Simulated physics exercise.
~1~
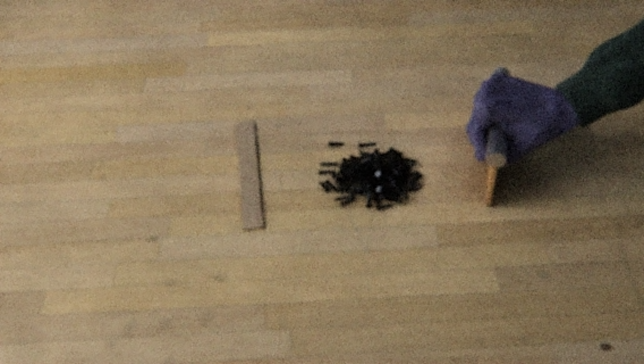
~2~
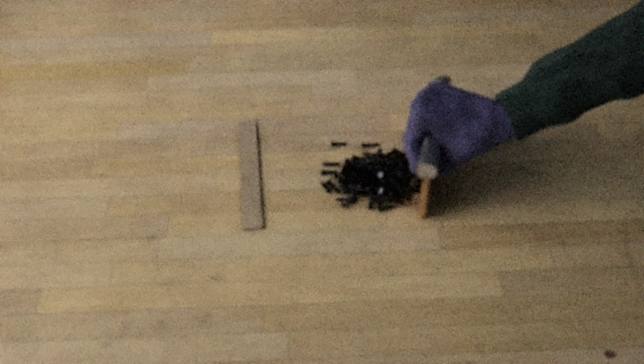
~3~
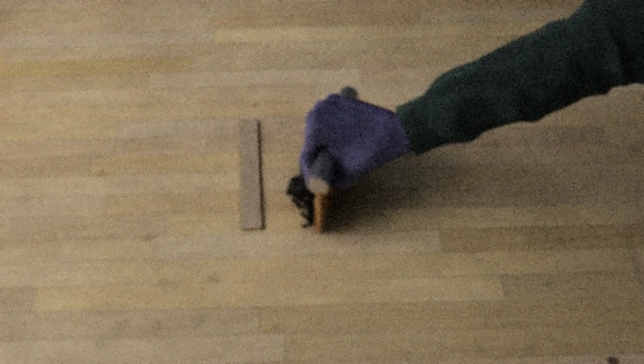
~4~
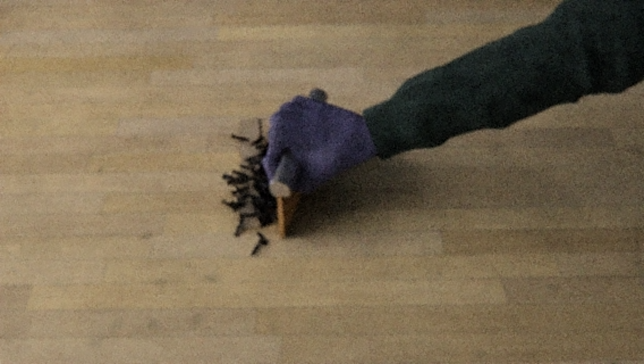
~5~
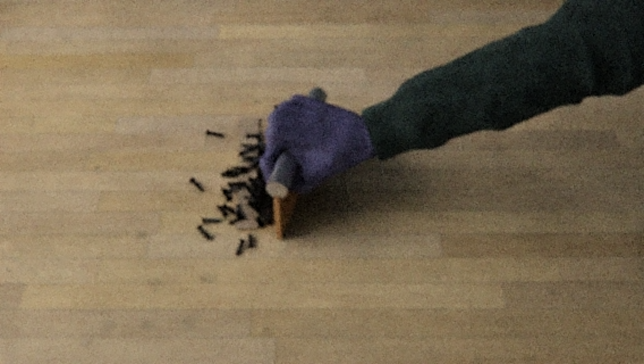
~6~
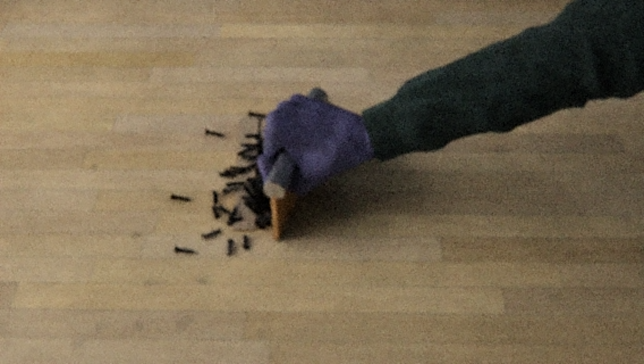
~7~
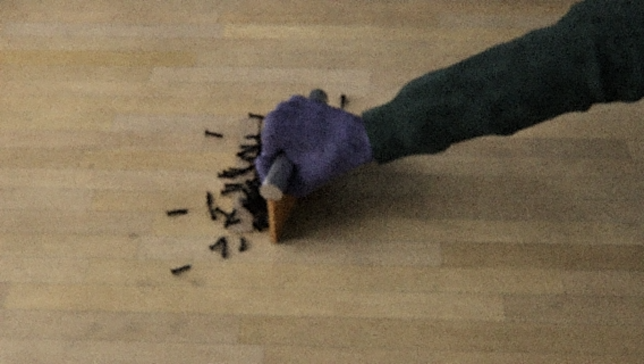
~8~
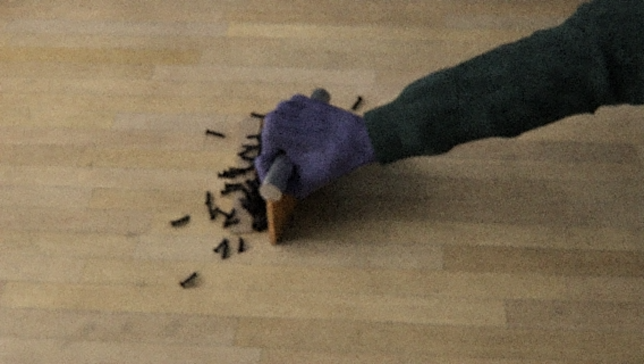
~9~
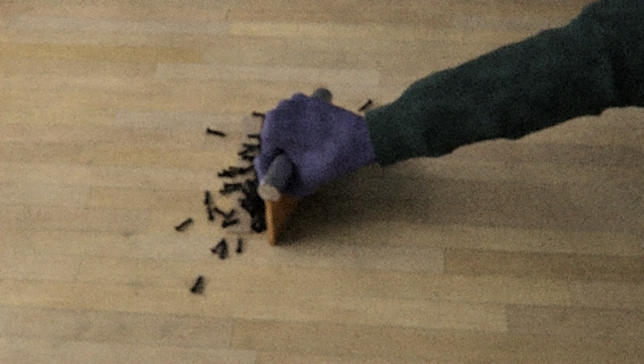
A purple-gloved hand in a dark green sleeve pushed a pile of small black screws leftward with an upright scraper until they met a flat strip and scattered, a few sliding well past it, while the hand stopped there and held still.
